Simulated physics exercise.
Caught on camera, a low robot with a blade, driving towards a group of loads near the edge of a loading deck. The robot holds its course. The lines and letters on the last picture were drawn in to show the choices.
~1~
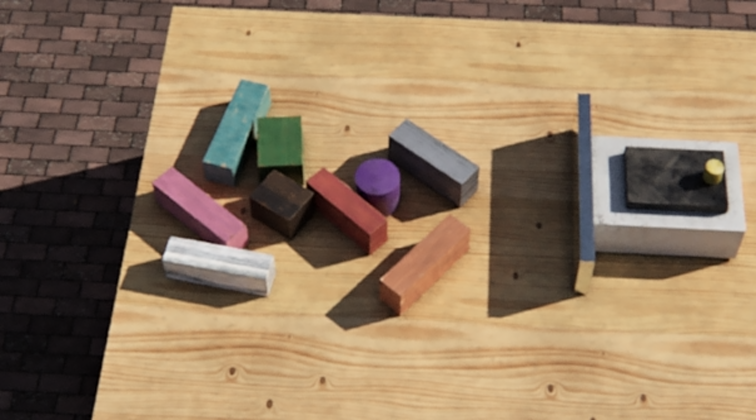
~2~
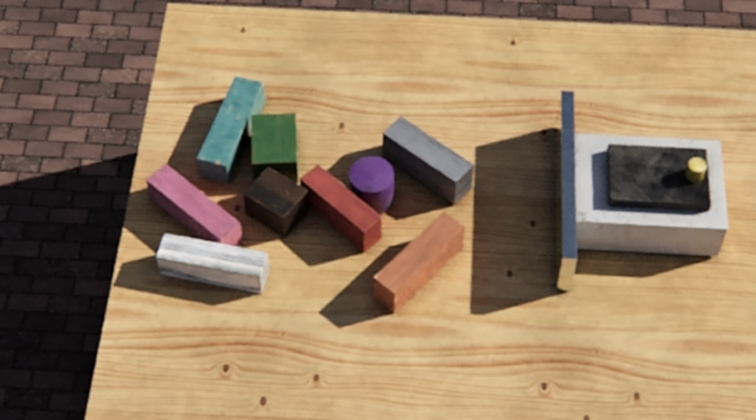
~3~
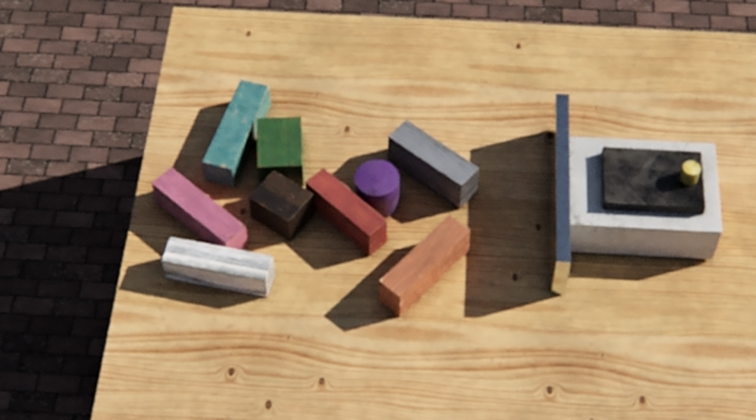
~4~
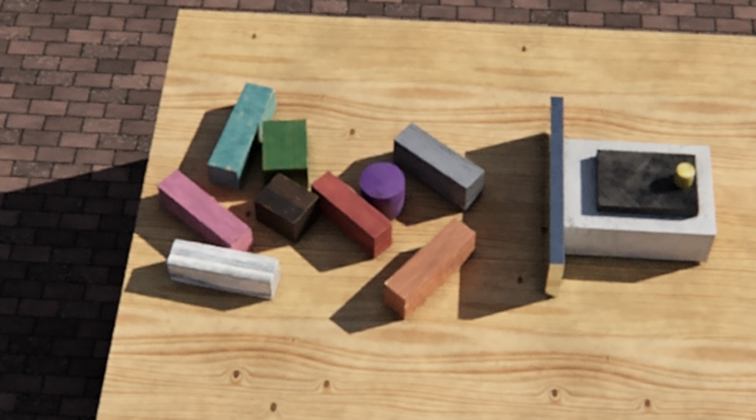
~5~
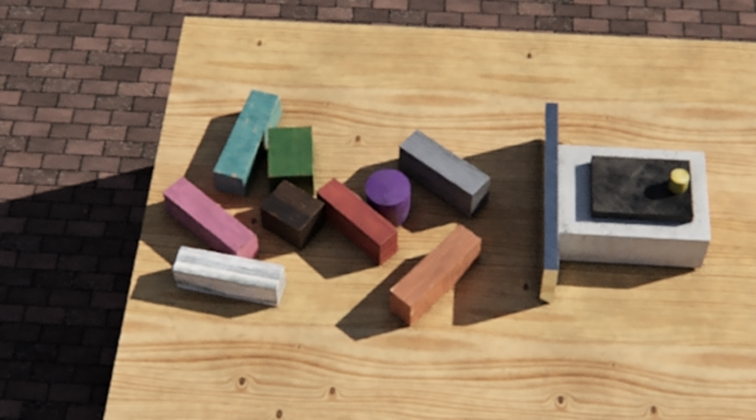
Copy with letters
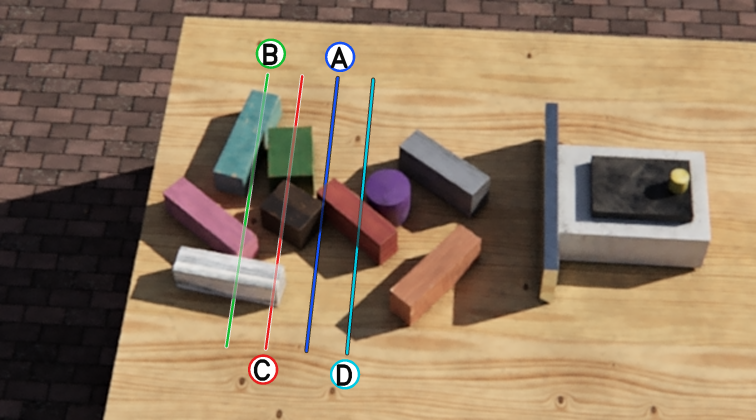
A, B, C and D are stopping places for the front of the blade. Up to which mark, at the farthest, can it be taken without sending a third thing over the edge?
Stop at B.
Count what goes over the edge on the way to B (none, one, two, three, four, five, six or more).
In all, one.
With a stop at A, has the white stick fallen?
No.
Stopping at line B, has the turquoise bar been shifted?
Yes.
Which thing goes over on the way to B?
The pink bar.
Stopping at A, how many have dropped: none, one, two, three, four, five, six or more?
The count is none.
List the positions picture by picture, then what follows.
Robot (668, 178); grey stick (434, 163); red bar (347, 211), in the first picture.
Robot (651, 175); purple canister (372, 186), in the second picture.
Robot (645, 178); orange bar (424, 266), in the third picture.
Robot (639, 181); pink bar (205, 216), in the fourth picture.
Robot (634, 187); green crate (291, 161); grey stick (444, 174); red bar (357, 221), in the fifth picture.
On the copy, A at (323, 205); B at (248, 201); C at (285, 203); D at (361, 207).
On B. First, robot (523, 181); orange bar (412, 273); grey stick (409, 168).
Then, robot (413, 176); pink bar (186, 229); turquoise bar (234, 135).
Finally, robot (330, 171); pink bar over the edge; black crate (156, 243); one fallen.
By contrast, A is within the limit but short; C is within the limit but short; D is within the limit but short.
